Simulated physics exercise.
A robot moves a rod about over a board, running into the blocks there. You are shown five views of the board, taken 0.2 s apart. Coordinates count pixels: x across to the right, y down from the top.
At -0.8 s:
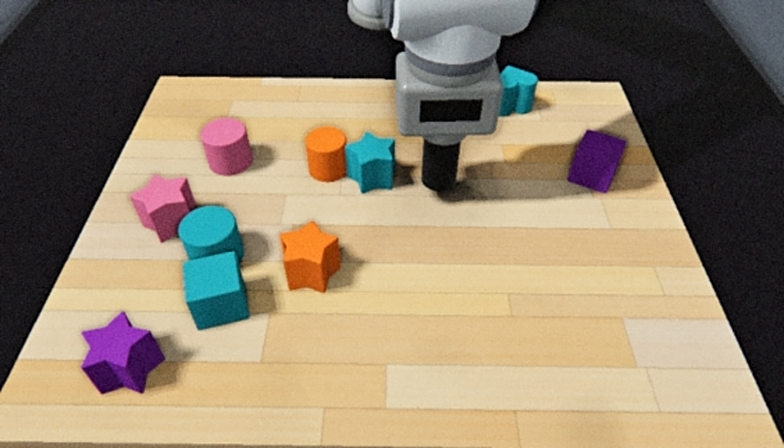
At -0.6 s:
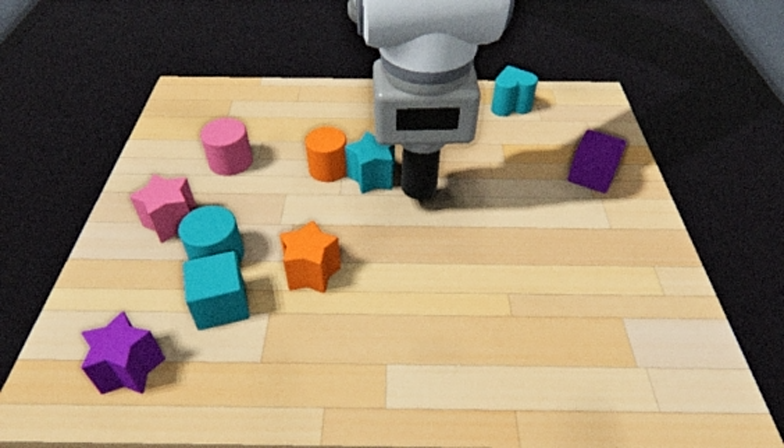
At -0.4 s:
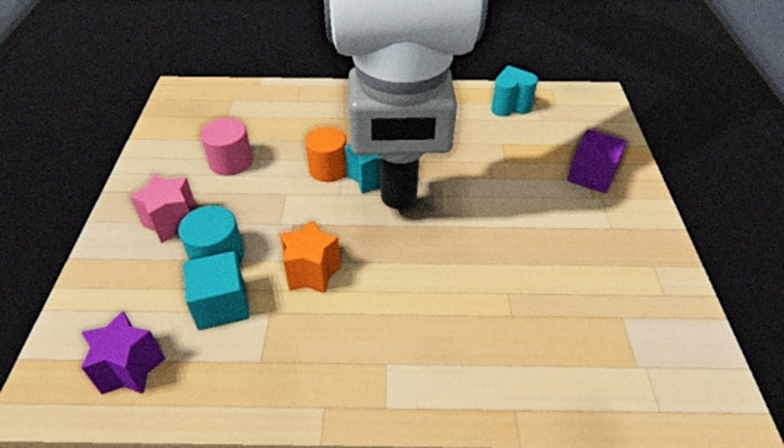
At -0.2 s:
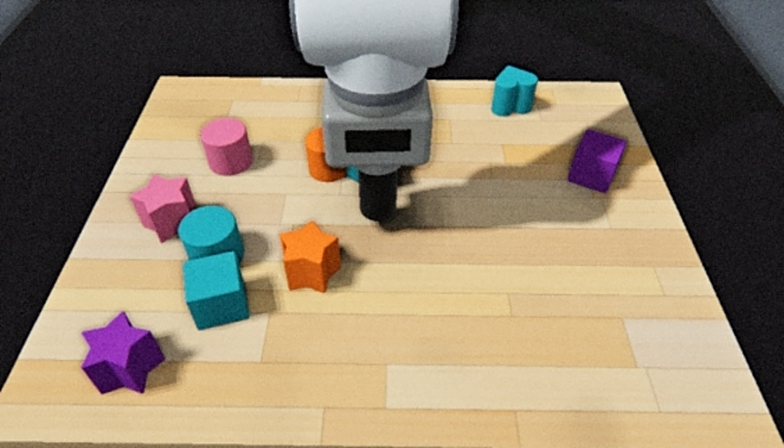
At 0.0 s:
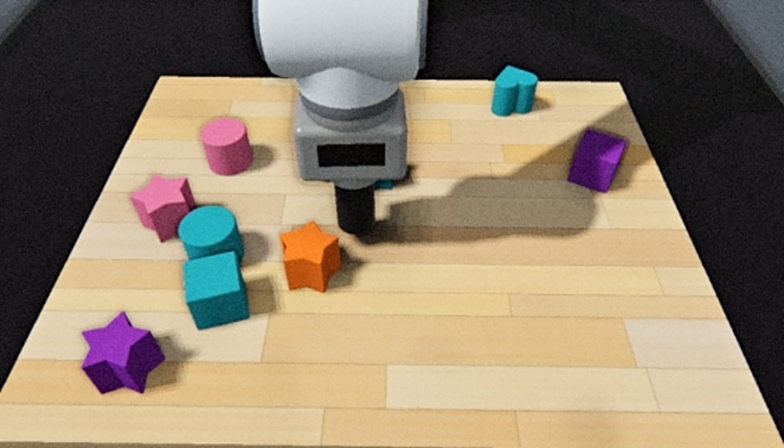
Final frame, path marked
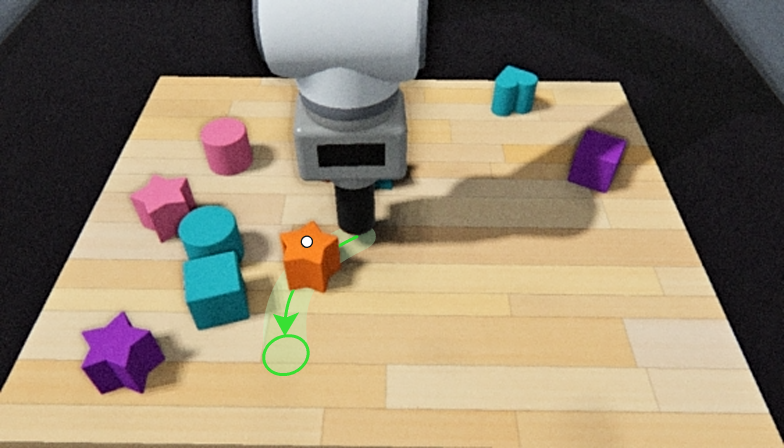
A gray robot arm slid its black rod left and toward the viewer across a wooden board, passing in front of the turquoise star and nearing the orange star, while the colorful blocks stayed still.
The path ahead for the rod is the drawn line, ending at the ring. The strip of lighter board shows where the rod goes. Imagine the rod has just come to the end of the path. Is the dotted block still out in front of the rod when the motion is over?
I'd say no.
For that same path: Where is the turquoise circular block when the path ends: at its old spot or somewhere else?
That block will keep its spot.
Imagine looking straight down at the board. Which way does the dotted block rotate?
Rotation: Clockwise.
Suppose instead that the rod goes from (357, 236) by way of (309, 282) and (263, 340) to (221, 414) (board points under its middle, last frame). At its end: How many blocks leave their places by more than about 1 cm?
The answer is two blocks, counting only moves over 1 cm.
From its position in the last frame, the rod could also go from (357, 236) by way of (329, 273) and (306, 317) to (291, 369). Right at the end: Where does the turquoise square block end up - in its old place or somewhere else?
It ends up somewhere else.
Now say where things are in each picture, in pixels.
In the first picture, tip of the rod at (439, 180), middles of tops, turquoise circular block at (207, 224), turquoise square block at (211, 275), orange star at (307, 242), turquoise star at (372, 147).
In the second picture, rod at (419, 188), nothing pushed.
In the third picture, rod at (399, 197), nothing pushed.
In the fourth picture, rod at (378, 209), nothing pushed.
In the fifth picture, rod at (356, 222), turquoise circular block at (207, 224), turquoise square block at (211, 275), orange star at (307, 242), turquoise star hidden.
The line goes from (357, 236) via (314, 263) and (288, 304), ending at (286, 355); the dot is on the orange star.
On the path given first. One third of the way, rod at (312, 248); orange star at (284, 260).
Two thirds of the way, rod at (285, 290); turquoise square block at (196, 283), turned 30° clockwise; orange star at (248, 304).
At the end, rod at (283, 341); turquoise circular block unmoved; turquoise square block at (195, 283), turned 30° clockwise; orange star at (230, 335), turned 35° clockwise; turquoise star unmoved.
